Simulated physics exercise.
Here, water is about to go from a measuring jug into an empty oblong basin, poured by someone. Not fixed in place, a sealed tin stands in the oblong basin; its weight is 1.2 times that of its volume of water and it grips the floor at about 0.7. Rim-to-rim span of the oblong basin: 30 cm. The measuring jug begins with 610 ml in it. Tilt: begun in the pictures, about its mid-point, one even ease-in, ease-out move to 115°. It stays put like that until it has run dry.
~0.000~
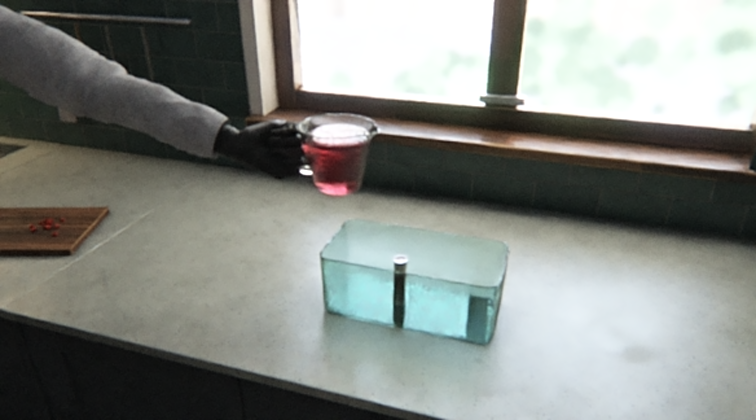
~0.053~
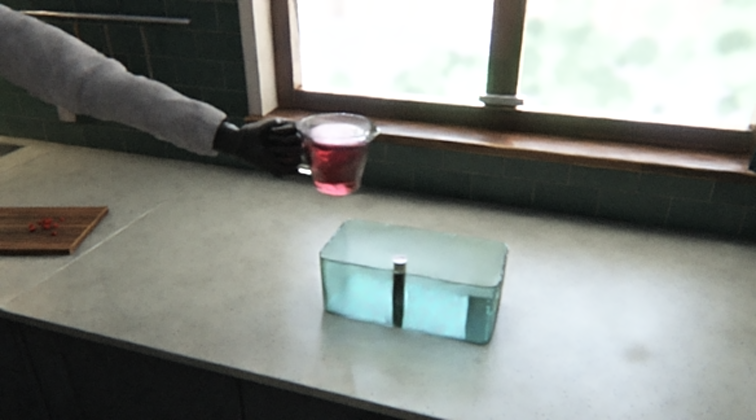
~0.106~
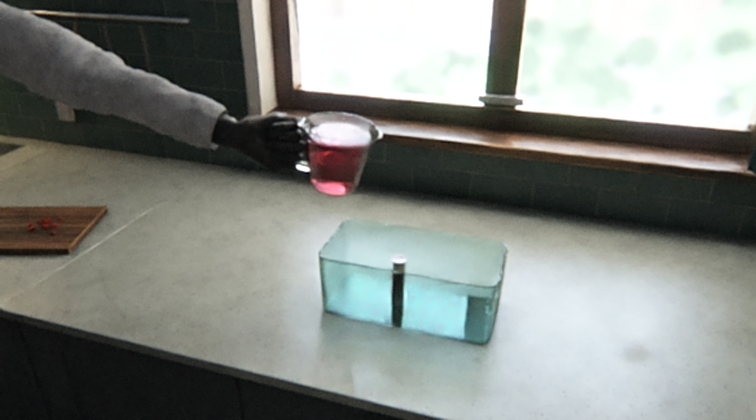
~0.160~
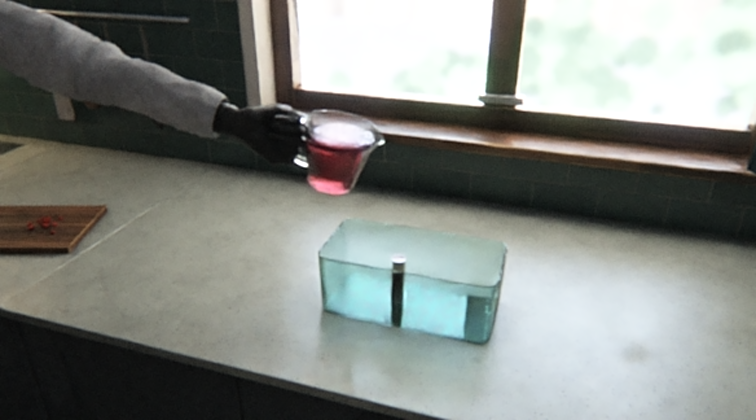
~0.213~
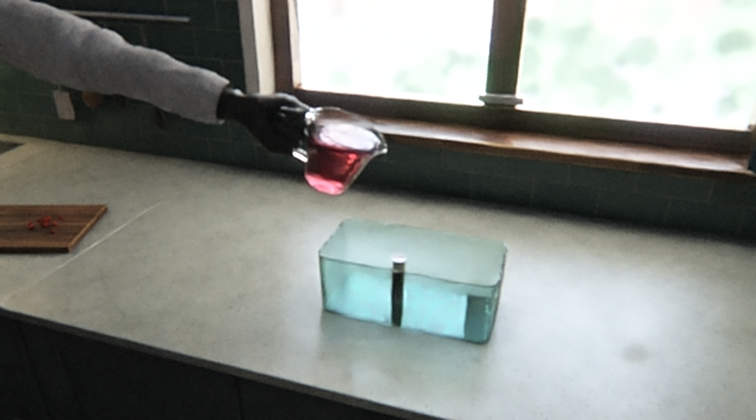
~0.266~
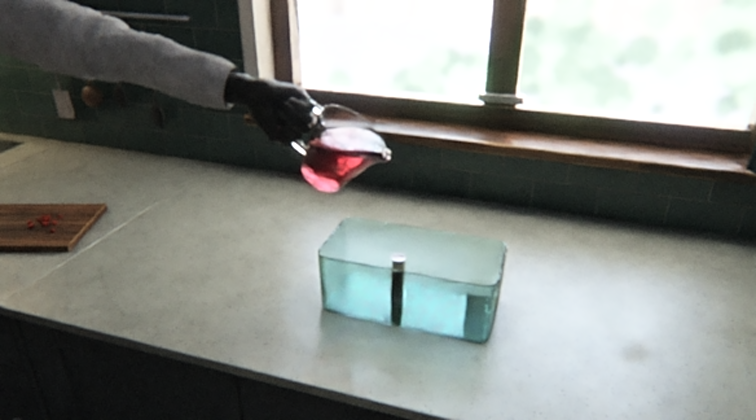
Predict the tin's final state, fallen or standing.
It will come down.
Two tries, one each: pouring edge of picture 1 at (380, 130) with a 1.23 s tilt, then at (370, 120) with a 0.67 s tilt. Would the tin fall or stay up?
Try 1: Tipped over; try 2: Tipped over.
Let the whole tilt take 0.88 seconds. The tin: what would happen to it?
The tin tips over.
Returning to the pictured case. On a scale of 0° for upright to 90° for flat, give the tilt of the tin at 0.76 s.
It tilts roughly 5° from upright.
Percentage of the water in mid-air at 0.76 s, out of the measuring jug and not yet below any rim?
Some 7 % is up in the air.
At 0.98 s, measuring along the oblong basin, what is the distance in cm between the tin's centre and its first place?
Close to 8 cm.
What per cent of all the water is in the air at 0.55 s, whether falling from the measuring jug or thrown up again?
Close to 32 per cent, I'd say.
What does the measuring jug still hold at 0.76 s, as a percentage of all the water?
Around 1 in a hundred.
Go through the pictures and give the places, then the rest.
In the first frame, it leans 0°; its right rim is at (379, 131); the water meets the walls at (308, 131) and (371, 138); the oblong basin's rim runs from (333, 238) to (505, 266); the tin's top is at (400, 261).
In the second frame, it leans 2°; its right rim is at (379, 132); the water meets the walls at (308, 130) and (371, 138).
In the third frame, it leans 6°; its right rim is at (381, 136); the water meets the walls at (310, 129) and (372, 140).
In the fourth frame, it leans 13°; its right rim is at (383, 142); the water meets the walls at (312, 129) and (375, 142).
In the fifth frame, it leans 23°; its right rim is at (386, 150); the water meets the walls at (314, 132) and (382, 145).
In the sixth frame, it leans 35°; its right rim is at (387, 160); the water meets the walls at (314, 138) and (383, 151); 2 per cent is over the edge.
Then, 0.55 s in, the tilt is 100° and 34 per cent is still to pour; the tin stands where it began.
Then, 0.76 s in, the tilt is 115° and 1 per cent is still to pour; the tin leans 6°.
Then, 0.98 s in, the tilt is 115° and 0 per cent is still to pour; the tin leans 53°.
Then, 1.22 s in, the tilt is 115° and 0 per cent is still to pour; the tin lies on its side.
Finally, the tin lies on its side.
